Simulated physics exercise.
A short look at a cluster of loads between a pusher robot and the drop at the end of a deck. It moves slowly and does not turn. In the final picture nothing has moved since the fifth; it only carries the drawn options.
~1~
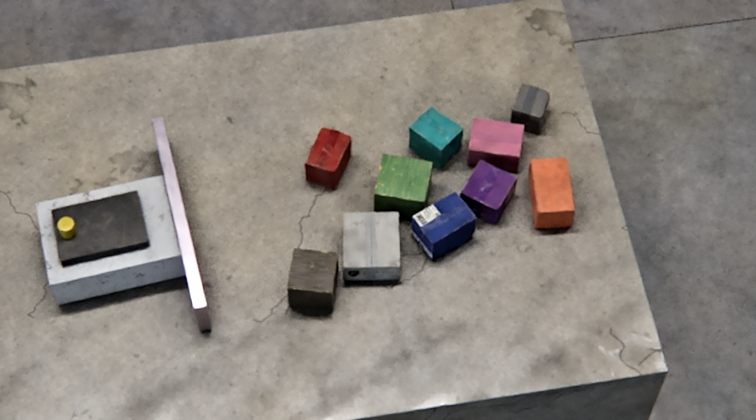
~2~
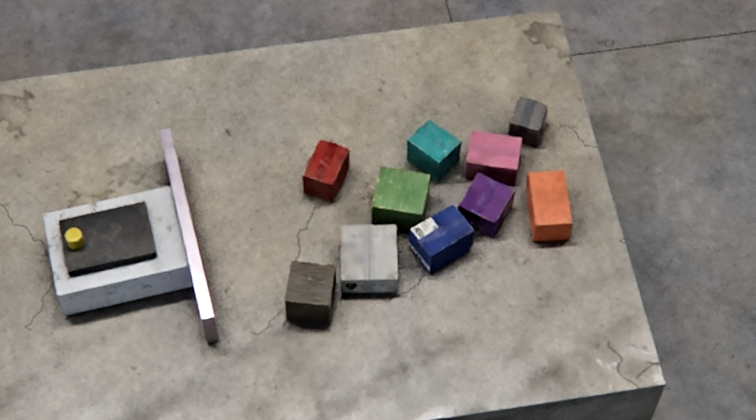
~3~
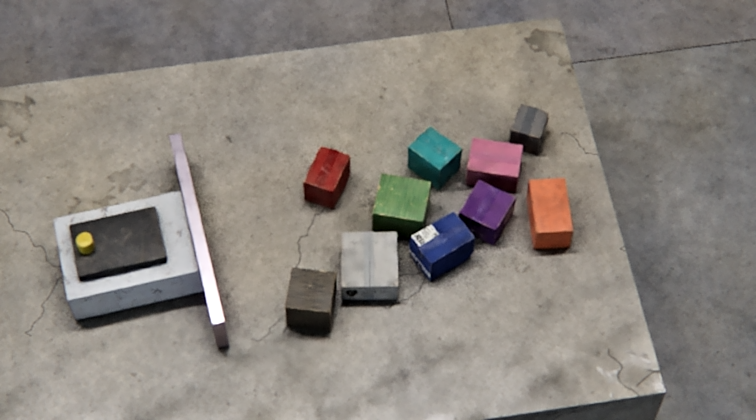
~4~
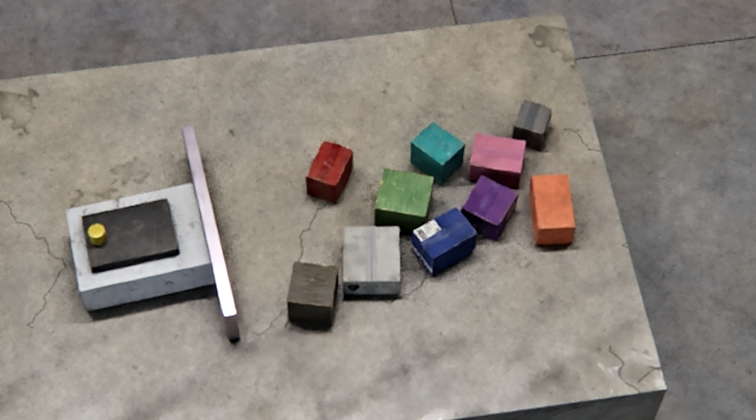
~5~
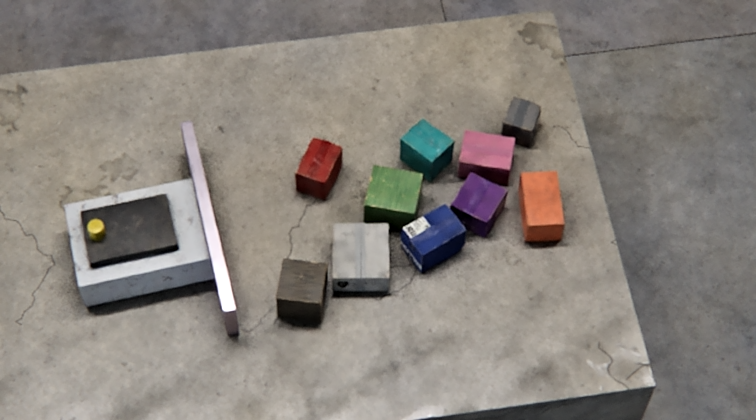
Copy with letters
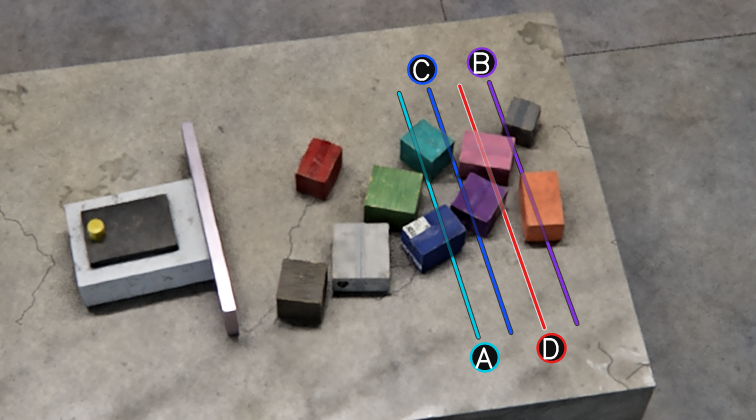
On a cracked concrete deck, a pusher robot with a wide upright plate creeps right toward a cluster of colourful, unmoving boxes.
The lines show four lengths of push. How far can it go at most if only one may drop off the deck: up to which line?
Line C.
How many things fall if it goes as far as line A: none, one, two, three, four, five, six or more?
By then, none.
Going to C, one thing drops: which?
The orange crate goes over.
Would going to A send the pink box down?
By then, no.
On the marked copy, A at (437, 209); B at (531, 197); C at (468, 205); D at (500, 201).
Following C. Soon after the start, robot (233, 215); black crate (350, 280); blue parcel (446, 238).
Later, robot (327, 203); orange crate (568, 198); blue parcel (540, 233).
In the end, robot (397, 194); orange crate over the edge; blue parcel (605, 212); one fallen.
As for the rest, A is within the limit but short; B drops five; D drops two.
